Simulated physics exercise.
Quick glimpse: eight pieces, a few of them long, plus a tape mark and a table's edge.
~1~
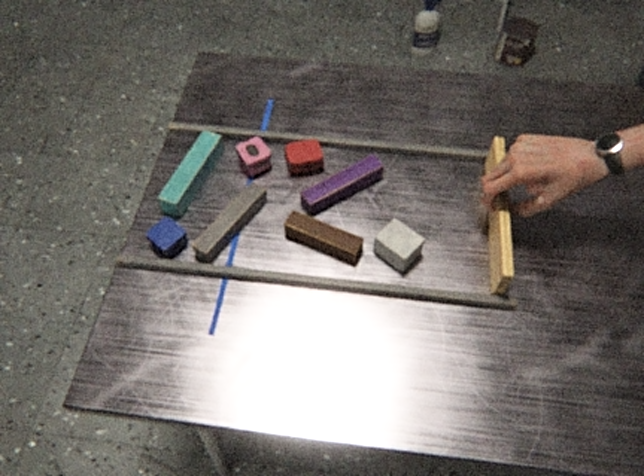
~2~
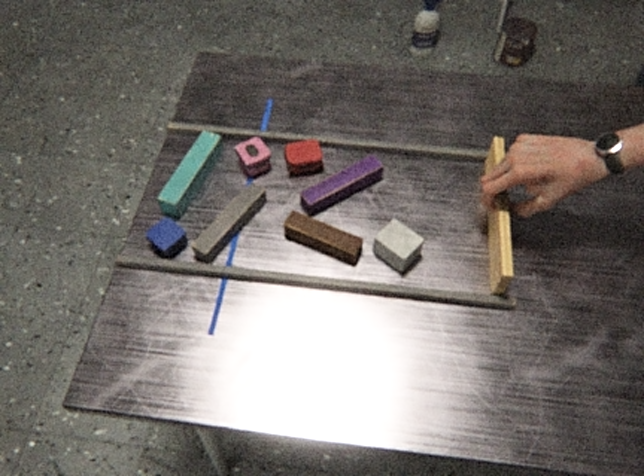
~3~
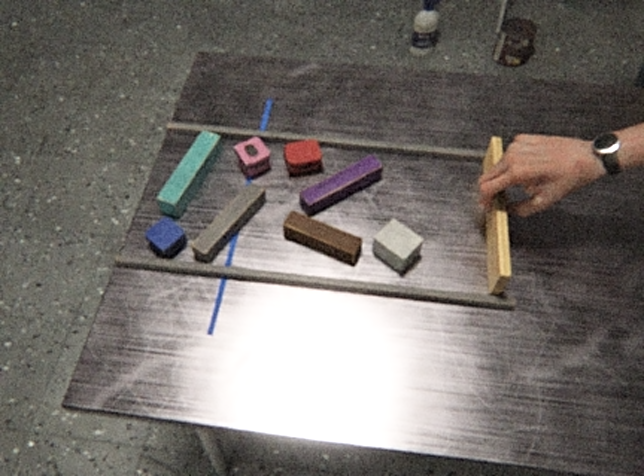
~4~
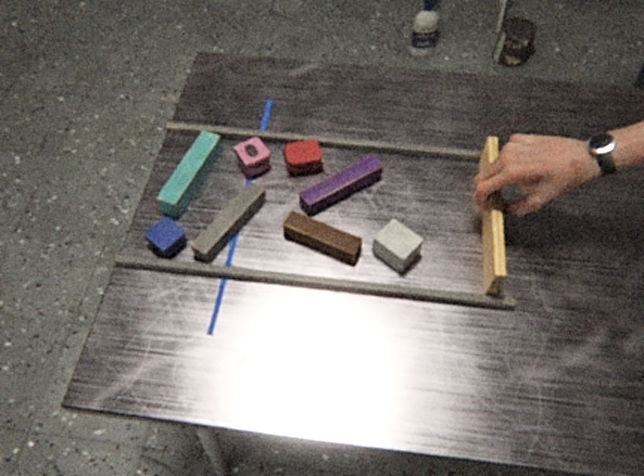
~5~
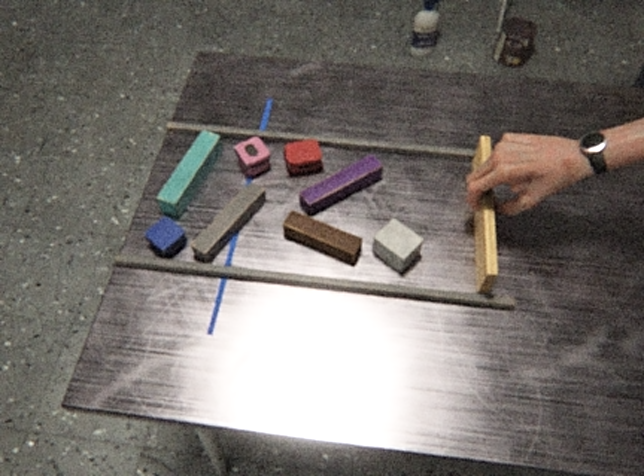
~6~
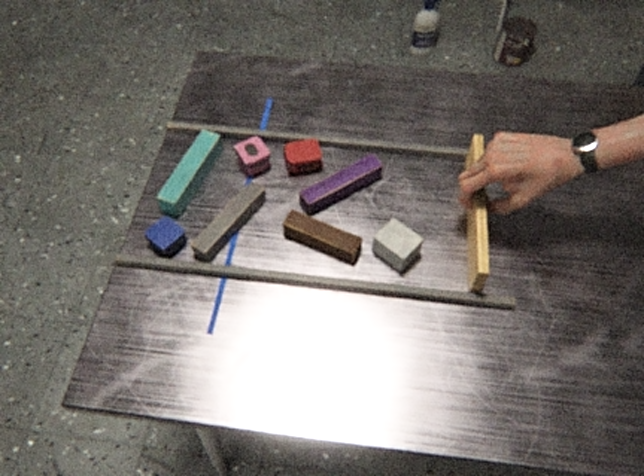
On a dark tabletop between two rails, coloured blocks and bars lie scattered around a blue tape line, while a hand wearing a watch slides an upright wooden board slightly left toward them; the pieces stay still.
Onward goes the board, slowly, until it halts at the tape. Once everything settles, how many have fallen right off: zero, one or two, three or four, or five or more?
By then, zero have fallen off.
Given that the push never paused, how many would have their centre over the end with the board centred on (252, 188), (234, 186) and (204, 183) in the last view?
First 0, then 1, then 2.
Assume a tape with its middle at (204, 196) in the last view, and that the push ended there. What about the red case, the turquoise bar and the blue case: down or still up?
Observed: Red case not toppled; turquoise bar toppled; blue case toppled.
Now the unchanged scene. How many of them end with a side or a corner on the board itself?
It's touching 2 at the end.
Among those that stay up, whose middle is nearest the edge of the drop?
That's the blue case.
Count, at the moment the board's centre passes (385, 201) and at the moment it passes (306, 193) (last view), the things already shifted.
That makes 2 at the first spot and 6 at the second.
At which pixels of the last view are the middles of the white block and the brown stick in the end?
White block at (213, 237), brown stick at (189, 222).
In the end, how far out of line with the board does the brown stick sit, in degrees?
The angle comes out near 25 degrees.
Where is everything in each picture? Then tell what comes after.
Blue case (168, 238); turquoise bar (193, 172); grey bar (231, 221); board (498, 213); tape (245, 200), in the first picture.
Turquoise bar (192, 173); pink case (254, 158), in the second picture.
Grey bar (230, 222); red case (303, 158), in the third picture.
Blue case (167, 239); brown stick (322, 237), in the fourth picture.
Turquoise bar (192, 172); white block (397, 245), in the fifth picture.
Blue case (167, 238); turquoise bar (192, 172); grey bar (230, 221); board (477, 211); tape (244, 200), in the sixth picture.
Soon after, none off yet; blue case at rest near (167, 238); turquoise bar at rest near (192, 172); grey bar at rest near (230, 221).
After that, none off yet; blue case at rest near (167, 238); turquoise bar at rest near (192, 172); grey bar displaced a little near (216, 215).
And then, none off yet; blue case moving near (163, 237); turquoise bar at rest near (191, 172); grey bar displaced a little near (208, 212).
In the end, the number that fall off is zero.
